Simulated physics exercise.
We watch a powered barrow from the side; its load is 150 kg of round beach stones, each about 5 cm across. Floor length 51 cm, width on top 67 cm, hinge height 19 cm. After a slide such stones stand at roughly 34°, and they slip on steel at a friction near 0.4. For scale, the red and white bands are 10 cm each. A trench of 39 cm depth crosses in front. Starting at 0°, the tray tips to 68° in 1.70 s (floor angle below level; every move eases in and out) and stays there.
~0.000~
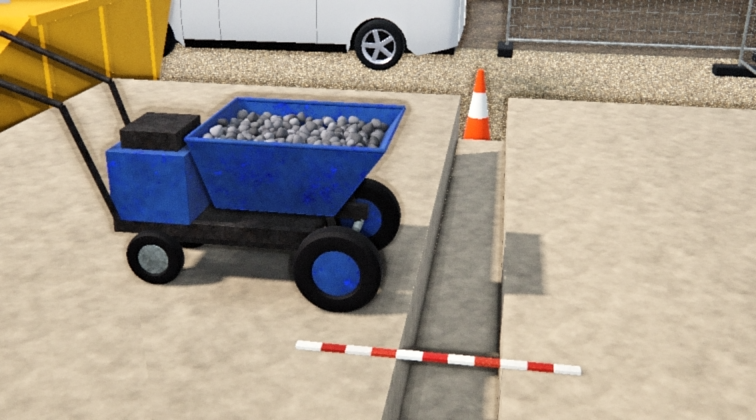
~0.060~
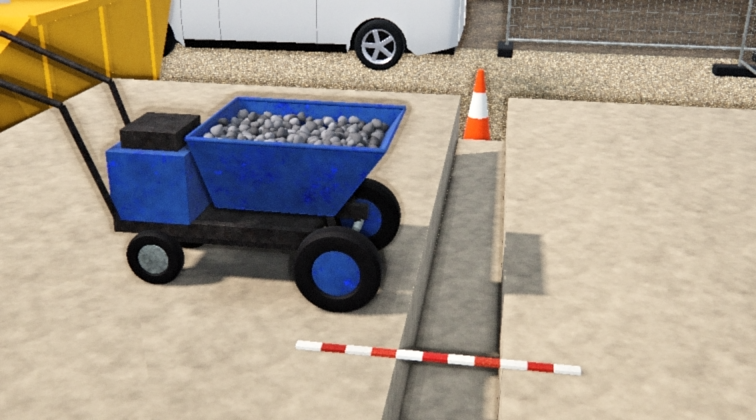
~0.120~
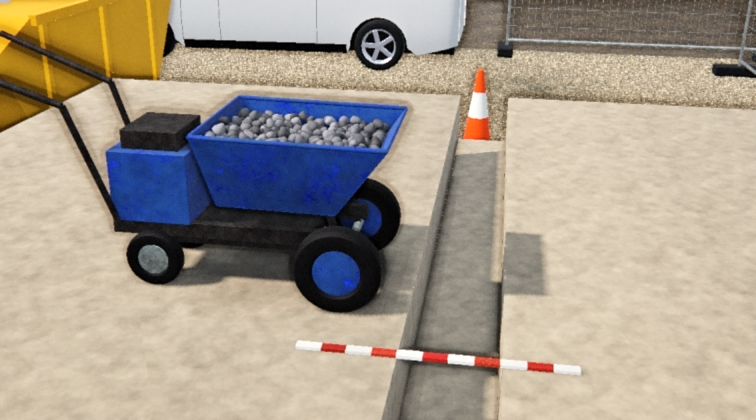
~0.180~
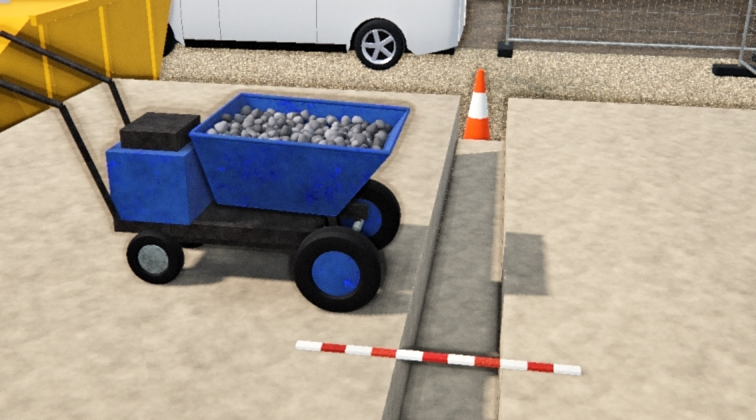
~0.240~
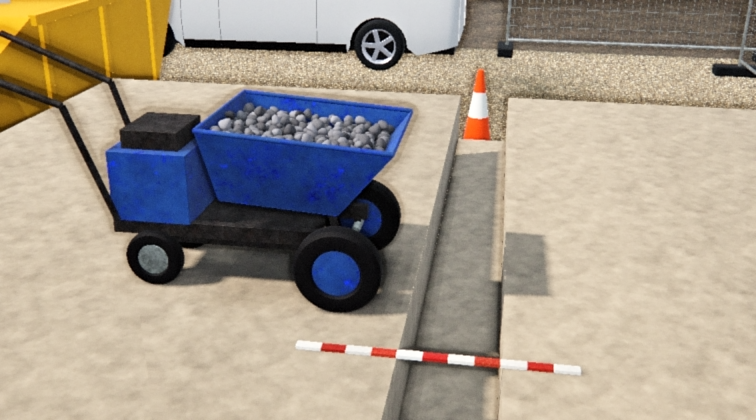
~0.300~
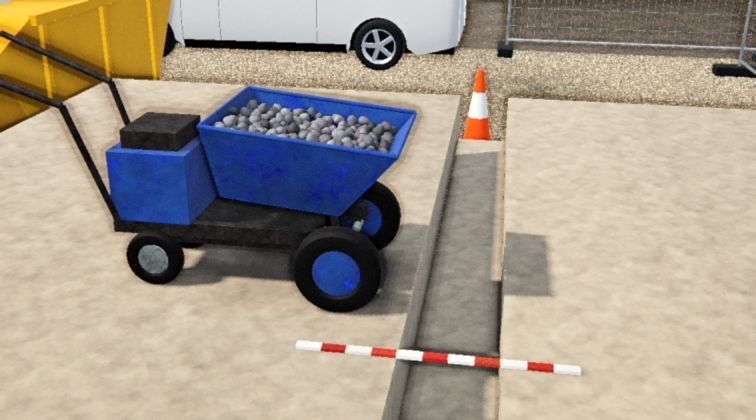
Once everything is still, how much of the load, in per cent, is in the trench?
Close to 51 in a hundred.
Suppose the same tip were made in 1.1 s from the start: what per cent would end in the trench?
It would be near 45 per cent.
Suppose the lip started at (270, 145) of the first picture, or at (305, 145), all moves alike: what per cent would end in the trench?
Near 85 per cent from the first place, 100 from the second.
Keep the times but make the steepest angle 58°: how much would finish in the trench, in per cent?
Then about 40 per cent.
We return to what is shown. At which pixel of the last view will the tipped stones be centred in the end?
Their middle is at about (497, 333).
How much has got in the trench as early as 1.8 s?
Some 10 per cent.
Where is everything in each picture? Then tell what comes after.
The tray is at 0°, its lip at (385, 151); the top of the load is at (271, 125), in the first picture.
Lip at (385, 152), floor tilted 0°, highest stones at (271, 125); the stones move at 0.1 m/s on average, in the second picture.
Lip at (387, 152), floor tilted 1°, highest stones at (272, 124); the stones move at 0.1 m/s on average, in the third picture.
The tray is at 2°, its lip at (390, 153); the top of the load is at (260, 120); the stones move at 0.2 m/s on average, in the fourth picture.
The tray is at 4°, its lip at (393, 155); the top of the load is at (263, 117); the stones move at 0.2 m/s on average, in the fifth picture.
The tray is at 6°, its lip at (398, 157); the top of the load is at (262, 113); the stones move at 0.3 m/s on average, in the sixth picture.
After 1.3 s the floor is at 57°; 99 % in the tray, 1 % in the trench; the foremost stones are at (495, 244).
After 1.8 s the floor is at 68°; 56 % in the tray, 11 % in the trench, 34 % past the trench; the foremost stones are at (622, 313).
After 2.2 s the floor is at 68°; 30 % in the tray, 19 % in the trench, 51 % past the trench; the foremost stones are at (705, 310).
After 4.1 s the floor is at 68°; 0 % in the tray, 51 % in the trench, 49 % past the trench; the foremost stones are at (750, 316).
